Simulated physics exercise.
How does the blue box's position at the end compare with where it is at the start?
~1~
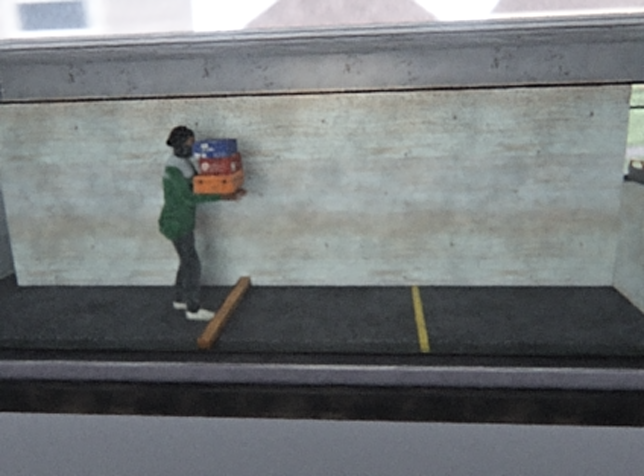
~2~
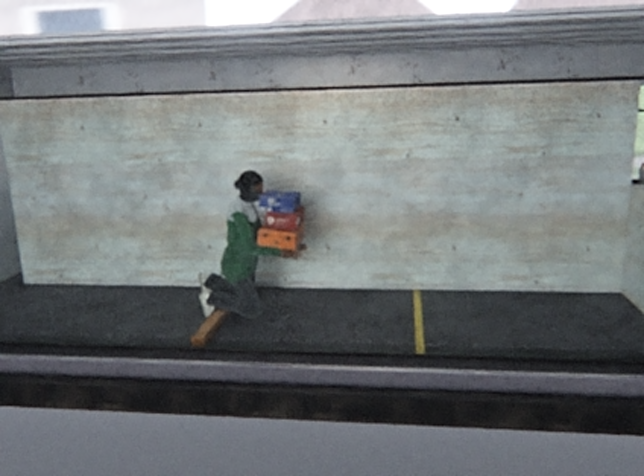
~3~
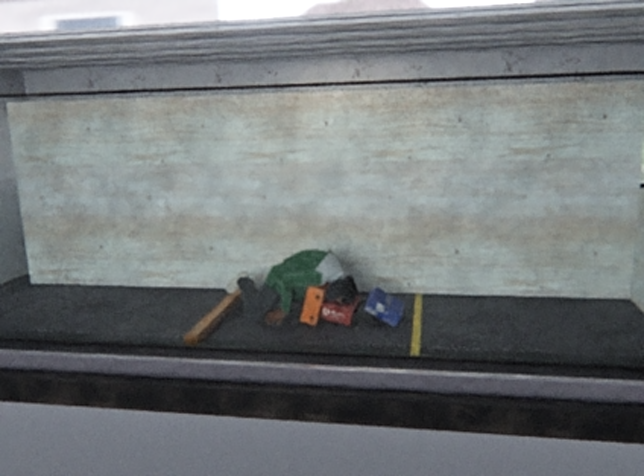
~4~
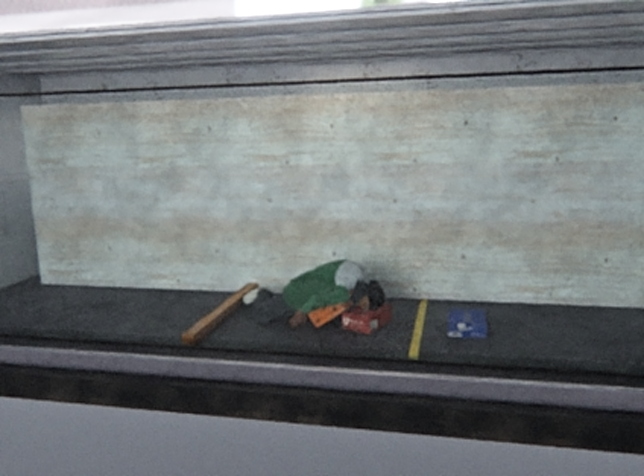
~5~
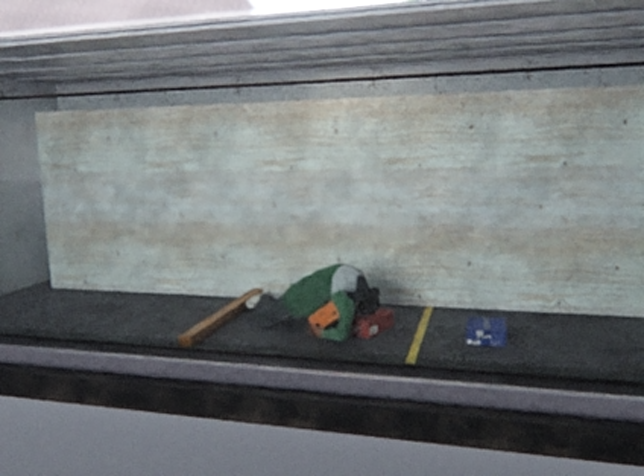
At the start it is on top of the stack in the person's arms, left of the yellow line. At the end it lies on the floor to the right of the line, apart from the person and the other boxes.
